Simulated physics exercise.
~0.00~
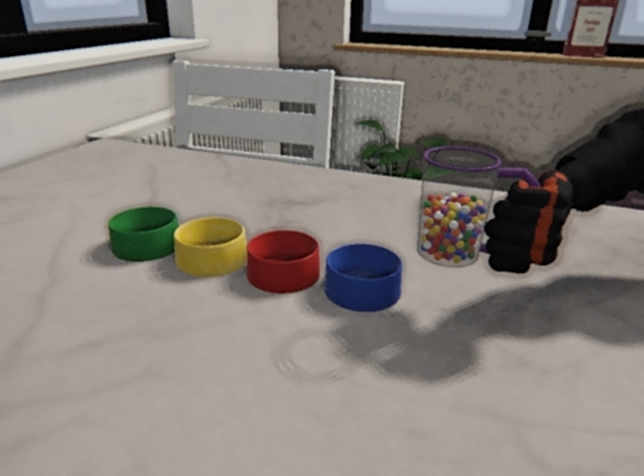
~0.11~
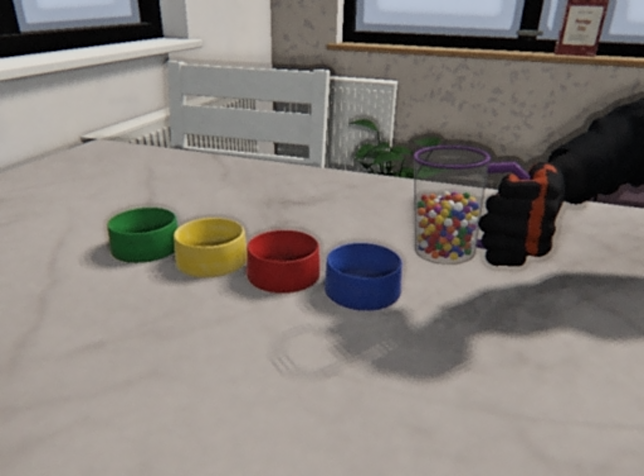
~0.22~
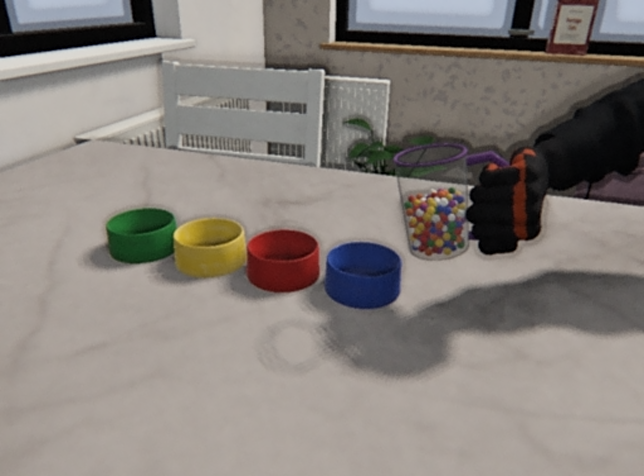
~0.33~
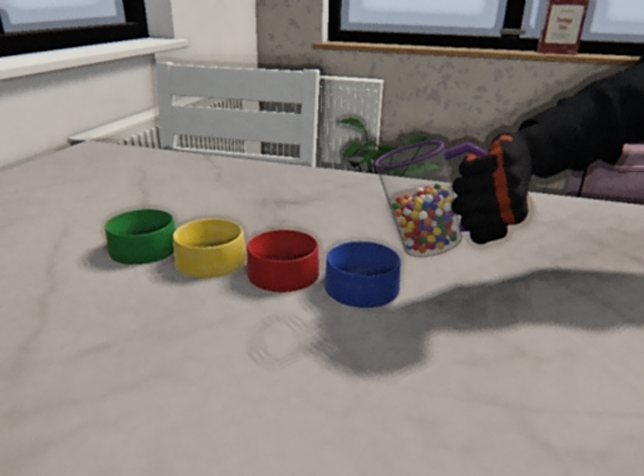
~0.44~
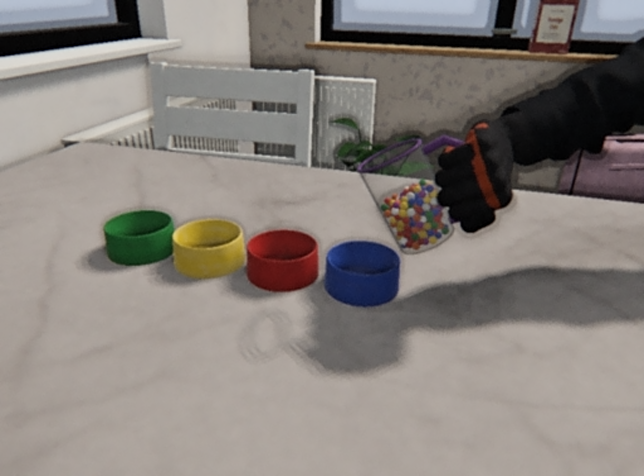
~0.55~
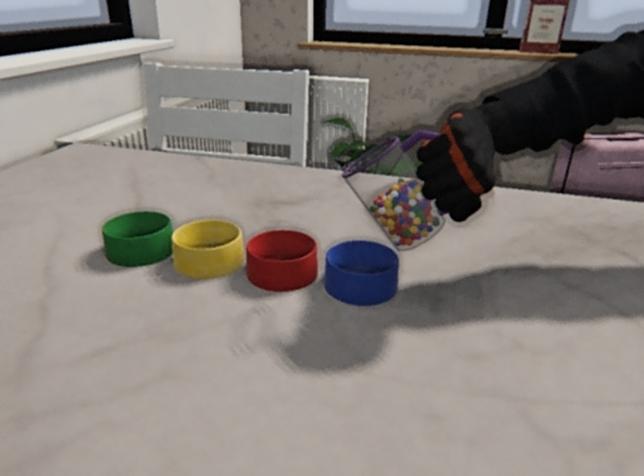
A black-gloved hand with an orange stripe grips a clear measuring cup of multicoloured beads above a pale marbled table, seen from slightly above, with a white chair and windows behind. Four round dishes, green, yellow, red and blue from left to right, line the table left of the cup. The hand moves the cup left and tilts it steadily leftward, while the view shifts slightly.
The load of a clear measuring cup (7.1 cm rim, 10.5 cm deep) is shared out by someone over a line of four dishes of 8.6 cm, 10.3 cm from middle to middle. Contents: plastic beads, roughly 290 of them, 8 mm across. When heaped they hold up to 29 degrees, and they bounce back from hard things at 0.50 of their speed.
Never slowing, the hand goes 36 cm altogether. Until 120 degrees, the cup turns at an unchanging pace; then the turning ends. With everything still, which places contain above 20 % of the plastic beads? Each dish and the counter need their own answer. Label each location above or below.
Labels - red: Below, blue: Below, green: Below, yellow: Above, counter: Above.
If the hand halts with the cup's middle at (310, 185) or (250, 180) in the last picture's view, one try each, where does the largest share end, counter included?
On the first run most goes to red, and on the second to yellow.
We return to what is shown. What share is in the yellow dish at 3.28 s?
I'd say around 60 per cent.
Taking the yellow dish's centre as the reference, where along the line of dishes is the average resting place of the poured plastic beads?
About 2 cm, toward higher x.
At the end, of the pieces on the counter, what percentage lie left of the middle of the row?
50 %.
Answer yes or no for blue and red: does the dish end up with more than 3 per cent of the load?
So blue is a miss and red is a pass.
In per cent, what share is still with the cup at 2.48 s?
Load share: Near 0 percent.
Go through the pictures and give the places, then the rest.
Cup at (454, 207), tilt 0 degrees, lip at (426, 154), moved 0.0 cm; middle of the pieces at (453, 226); blue dish at (364, 261); red dish at (283, 246); yellow dish at (210, 232); green dish at (143, 219), in the first frame.
Cup at (448, 205), tilt 4 degrees, lip at (416, 155), moved 0.6 cm; middle of the pieces at (448, 223), in the second frame.
Cup at (434, 203), tilt 12 degrees, lip at (395, 158), moved 1.9 cm; middle of the pieces at (438, 220), in the third frame.
Cup at (421, 200), tilt 21 degrees, lip at (377, 163), moved 3.3 cm; middle of the pieces at (428, 217), in the fourth frame.
Cup at (408, 198), tilt 29 degrees, lip at (360, 168), moved 4.6 cm; middle of the pieces at (418, 214), in the fifth frame.
Cup at (395, 196), tilt 37 degrees, lip at (344, 174), moved 5.9 cm; middle of the pieces at (407, 210); blue dish at (362, 257); red dish at (282, 245); yellow dish at (207, 235); green dish at (137, 224). The cup turns about 75 degrees a second and travels 12 cm a second, in the sixth frame.
After 1.71 s, tilt 120 degrees; cup holds 40 %, red 5 %, yellow 15 %.
Then, at 2.48 s, tilt 120 degrees; cup holds 0 %, red 5 %, yellow 60 %.
Then, at 3.28 s, tilt 120 degrees; cup holds 0 %, red 5 %, yellow 60 %.
At rest (3.6 s), red 5 %, blue 0 %, green 0 %, yellow 60 %, counter 35 %.
